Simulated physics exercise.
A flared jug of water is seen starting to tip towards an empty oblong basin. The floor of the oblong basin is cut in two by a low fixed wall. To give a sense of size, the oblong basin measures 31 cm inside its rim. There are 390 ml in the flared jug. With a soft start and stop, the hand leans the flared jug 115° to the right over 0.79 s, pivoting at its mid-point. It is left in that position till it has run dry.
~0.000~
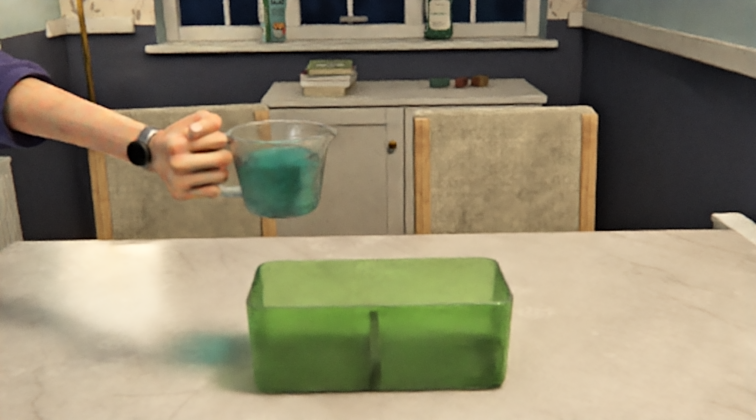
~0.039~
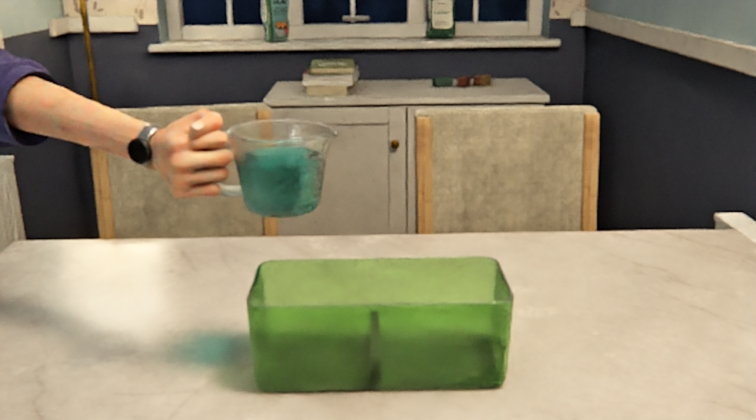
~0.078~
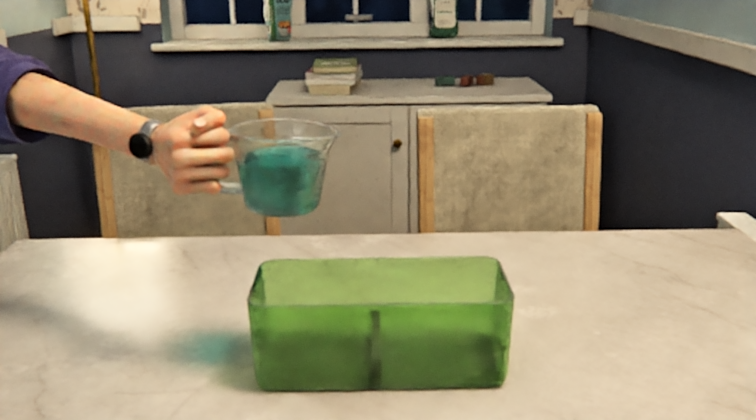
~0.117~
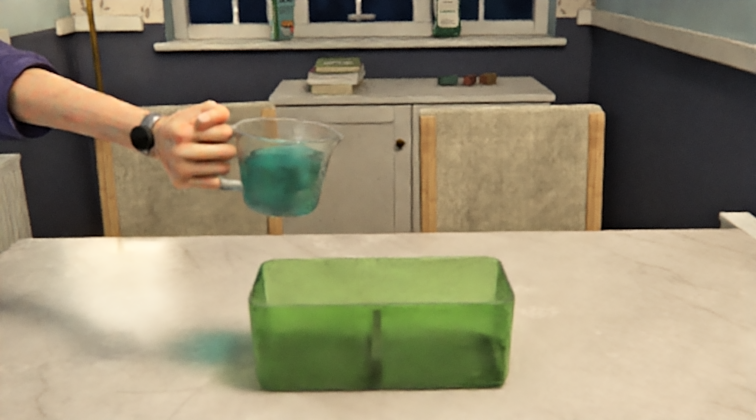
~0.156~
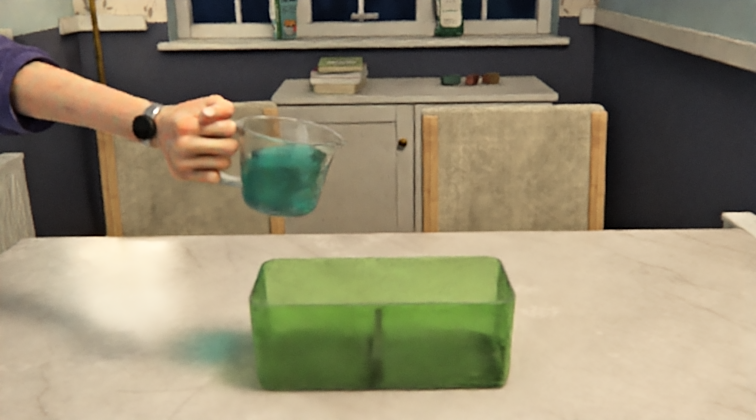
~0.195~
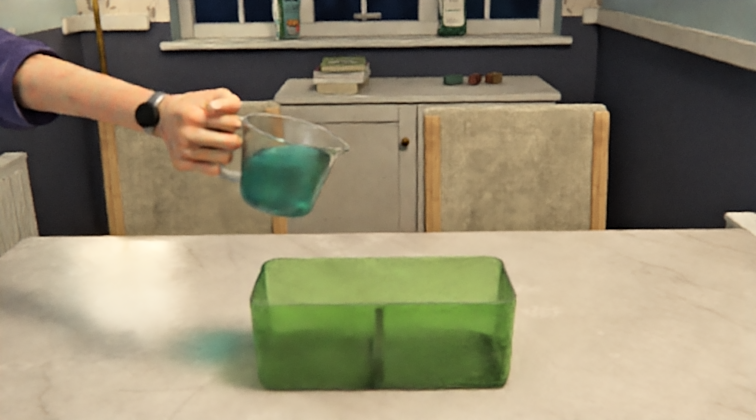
A hand wearing a dark watch holds a clear flared jug of blue-green water almost level, above and to the left of an empty green oblong basin on a pale table. The hand then leans the jug gently to the right, its spout dipping lower, while the basin stays still.
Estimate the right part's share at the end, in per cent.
Roughly 57 per cent is in the right part.
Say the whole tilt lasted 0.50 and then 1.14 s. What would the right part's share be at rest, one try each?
About 35 %, then about 70 %.
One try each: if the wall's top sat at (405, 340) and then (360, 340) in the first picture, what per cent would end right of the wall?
10 % and 75 %.
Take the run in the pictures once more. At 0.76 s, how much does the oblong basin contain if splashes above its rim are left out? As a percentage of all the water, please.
About 88 %.
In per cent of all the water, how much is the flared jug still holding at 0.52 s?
I reckon about 62 in a hundred is still held.
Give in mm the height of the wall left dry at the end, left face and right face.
Left 28 mm, right 26 mm.
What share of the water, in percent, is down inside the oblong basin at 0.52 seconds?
Near 7 in a hundred.
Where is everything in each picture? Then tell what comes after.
Tilt 0°; pouring edge (338, 132); surface from (238, 157) to (323, 155); the oblong basin's rim runs from (253, 284) to (504, 280); the wall's top is at (375, 335), in the first picture.
Tilt 1°; pouring edge (339, 132); surface from (239, 156) to (324, 155), in the second picture.
Tilt 3°; pouring edge (341, 133); surface from (240, 155) to (325, 155), in the third picture.
Tilt 6°; pouring edge (344, 137); surface from (242, 155) to (327, 155), in the fourth picture.
Tilt 11°; pouring edge (347, 141); surface from (245, 154) to (329, 155), in the fifth picture.
Tilt 16°; pouring edge (350, 148); surface from (246, 156) to (332, 156), in the sixth picture.
By 0.52 s the tilt is 86° and 62 per cent is still to pour, 1 is left of the wall and 6 right of it.
By 0.76 s the tilt is 115° and 4 per cent is still to pour, 31 is left of the wall and 56 right of it.
By 1.02 s the tilt is 115° and 0 per cent is still to pour, 42 is left of the wall and 57 right of it.
By 1.29 s the tilt is 115° and 0 per cent is still to pour, 42 is left of the wall and 57 right of it.
At rest 42 per cent lies left of the wall, 57 right of it and 1 outside.
